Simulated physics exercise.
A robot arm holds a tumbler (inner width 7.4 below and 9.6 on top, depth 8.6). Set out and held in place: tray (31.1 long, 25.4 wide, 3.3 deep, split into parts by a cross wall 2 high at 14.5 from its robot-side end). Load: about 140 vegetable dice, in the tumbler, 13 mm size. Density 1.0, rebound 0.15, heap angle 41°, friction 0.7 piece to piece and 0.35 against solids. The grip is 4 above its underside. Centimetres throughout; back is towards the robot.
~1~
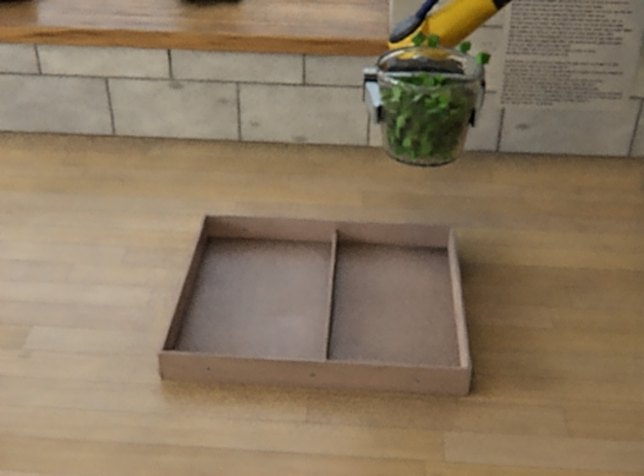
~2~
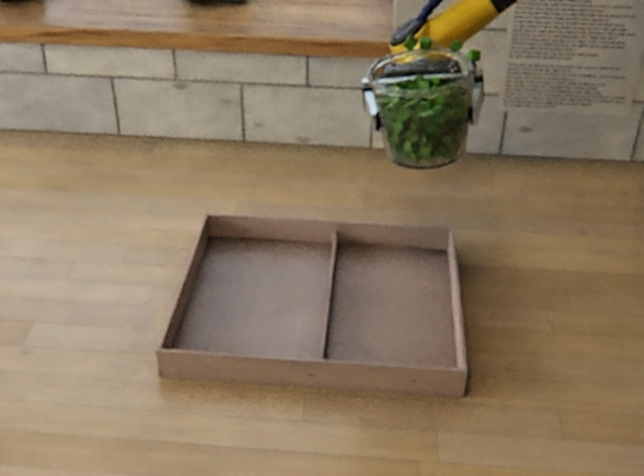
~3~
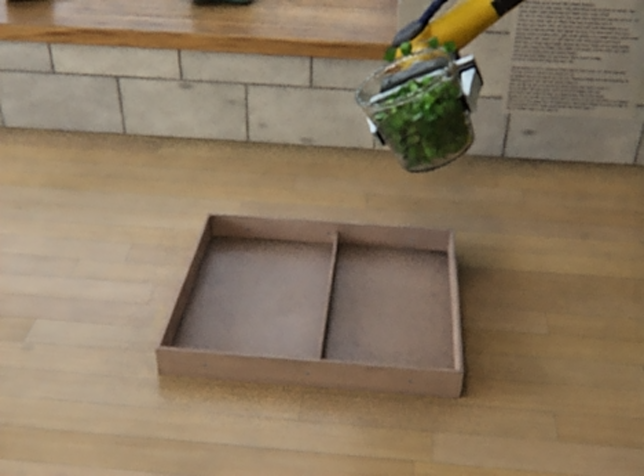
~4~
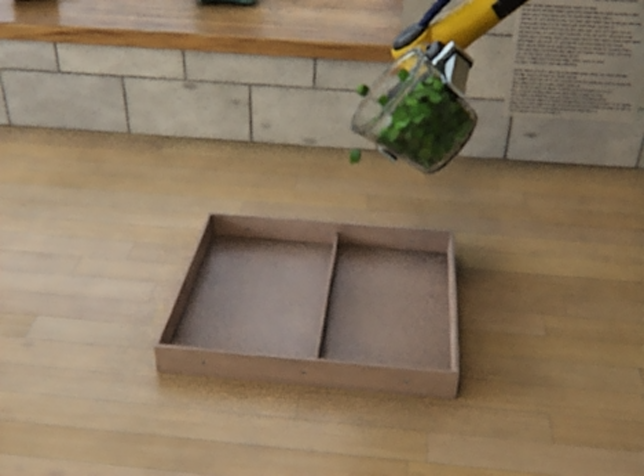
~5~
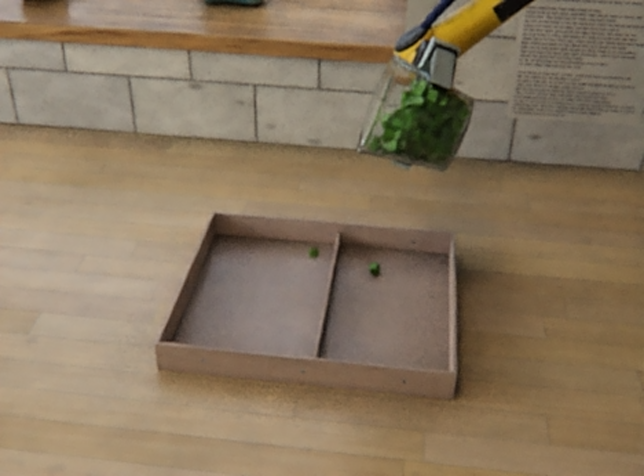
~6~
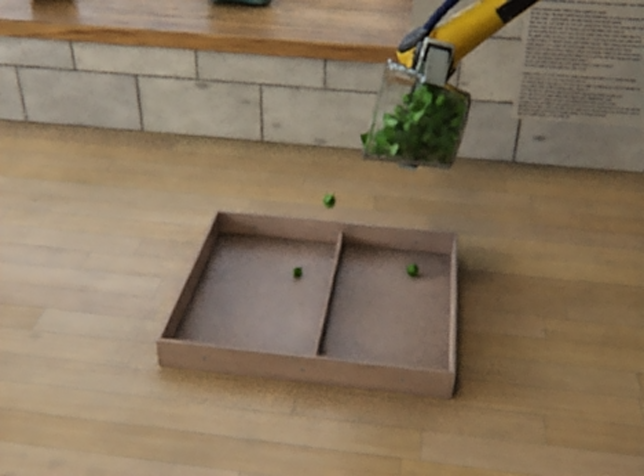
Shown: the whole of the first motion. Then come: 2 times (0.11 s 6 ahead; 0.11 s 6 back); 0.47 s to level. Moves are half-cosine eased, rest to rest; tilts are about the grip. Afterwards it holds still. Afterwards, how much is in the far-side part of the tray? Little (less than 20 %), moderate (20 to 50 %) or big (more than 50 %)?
Share in the far-side part of the tray: Big (more than 50 %).
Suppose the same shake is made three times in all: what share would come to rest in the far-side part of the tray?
In that case some 85 per cent.
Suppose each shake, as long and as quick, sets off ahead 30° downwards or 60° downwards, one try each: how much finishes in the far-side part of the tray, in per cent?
Some 55 and 30 per cent.
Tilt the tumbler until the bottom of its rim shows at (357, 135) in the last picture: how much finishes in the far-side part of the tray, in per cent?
About 50 per cent.
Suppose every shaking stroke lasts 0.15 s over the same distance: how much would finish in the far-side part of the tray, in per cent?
In that case some 80 per cent.
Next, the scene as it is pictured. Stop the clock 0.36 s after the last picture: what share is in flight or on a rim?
Some 3 per cent.
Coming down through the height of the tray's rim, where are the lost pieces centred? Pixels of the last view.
Near (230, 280).
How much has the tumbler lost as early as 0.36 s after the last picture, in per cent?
Some 95 per cent.
Then, 0.36 s after the last picture, tilted 79° forward, highest piece 23 above the table; 115 in the far-side part, 12 on the table or floor, 7 in the tumbler, 5 in the robot-side part, 5 in flight or on a rim.
Then, 0.73 s after the last picture, tilted 26° forward, highest piece 3 above the table; 124 in the far-side part, 15 on the table or floor, 5 in the robot-side part.
Then, 1.11 s after the last picture, level, highest piece 3 above the table; 124 in the far-side part, 15 on the table or floor, 5 in the robot-side part.
Then, 2.16 s after the last picture, level, highest piece 3 above the table; 124 in the far-side part, 15 on the table or floor, 5 in the robot-side part.
Final count, 124 in the far-side part, 15 on the table or floor, 5 in the robot-side part. That is 86 % in the far-side part of the tray.
